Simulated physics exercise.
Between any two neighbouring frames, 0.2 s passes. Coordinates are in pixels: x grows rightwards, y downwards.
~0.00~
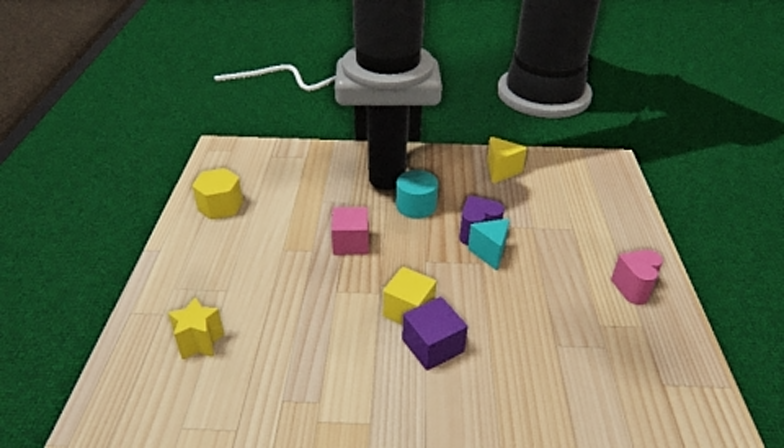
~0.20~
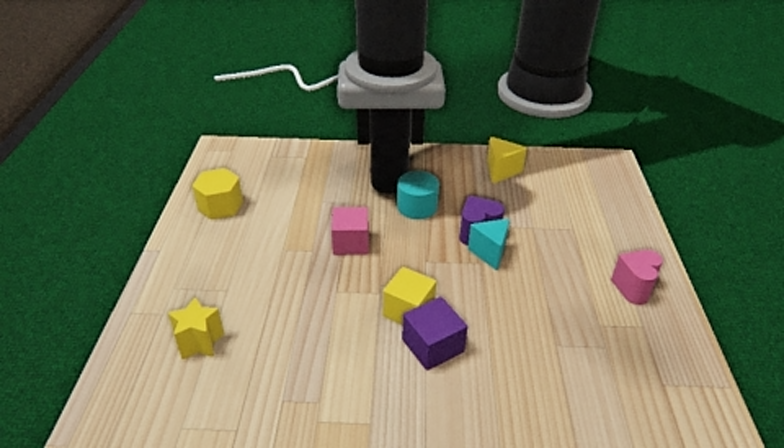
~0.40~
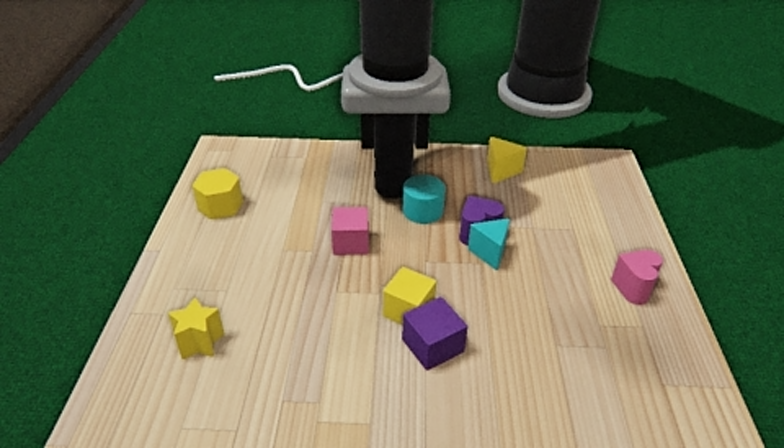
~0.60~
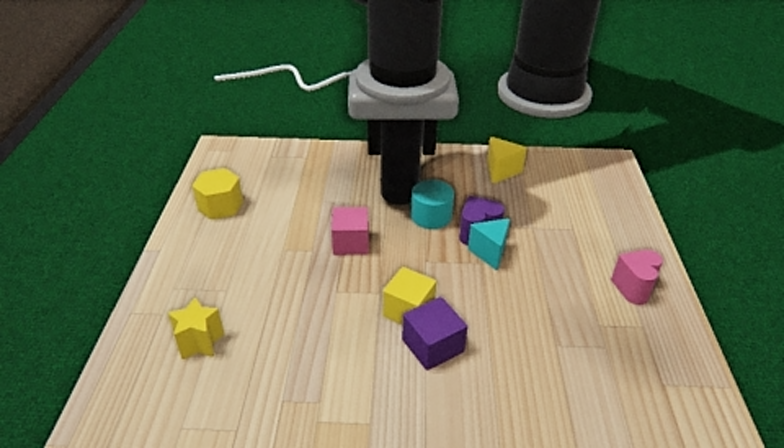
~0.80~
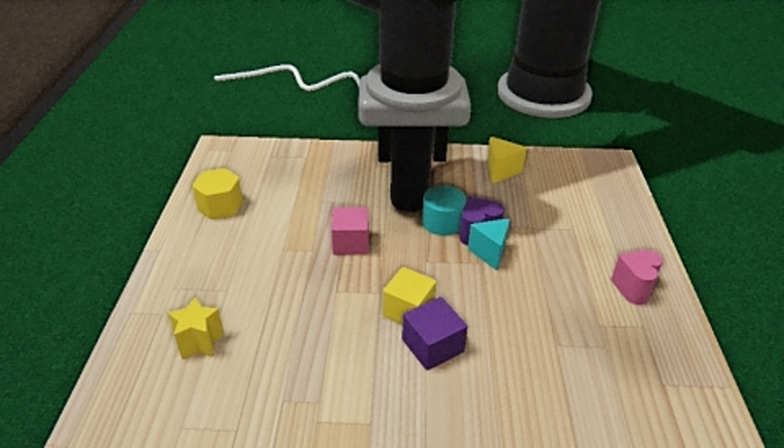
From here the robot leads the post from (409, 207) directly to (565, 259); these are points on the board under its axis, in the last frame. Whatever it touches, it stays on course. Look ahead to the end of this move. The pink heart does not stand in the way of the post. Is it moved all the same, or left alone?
The pink heart is moved.
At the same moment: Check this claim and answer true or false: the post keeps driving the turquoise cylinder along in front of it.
True - the claim holds.
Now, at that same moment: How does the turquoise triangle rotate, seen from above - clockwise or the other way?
It is turned clockwise.
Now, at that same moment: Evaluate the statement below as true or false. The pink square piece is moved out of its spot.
That is false.
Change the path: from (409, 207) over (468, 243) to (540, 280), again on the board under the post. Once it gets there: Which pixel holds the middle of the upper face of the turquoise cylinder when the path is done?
In the picture, that point is around (582, 240).
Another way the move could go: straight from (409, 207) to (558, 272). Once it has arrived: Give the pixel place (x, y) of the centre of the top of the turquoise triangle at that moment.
Around pixel (515, 254).
On the path given first. One third of the way, post at (459, 218); turquoise cylinder at (500, 213); purple heart at (539, 222); turquoise triangle at (504, 238), turned 30° clockwise.
Two thirds of the way, post at (511, 235); turquoise cylinder at (556, 231); purple heart at (597, 237); turquoise triangle at (505, 240), turned 35° clockwise.
At the end, post at (566, 253); pink square piece unmoved; turquoise cylinder at (617, 245); purple heart at (659, 245); turquoise triangle at (505, 240), turned 35° clockwise; pink heart at (665, 274).
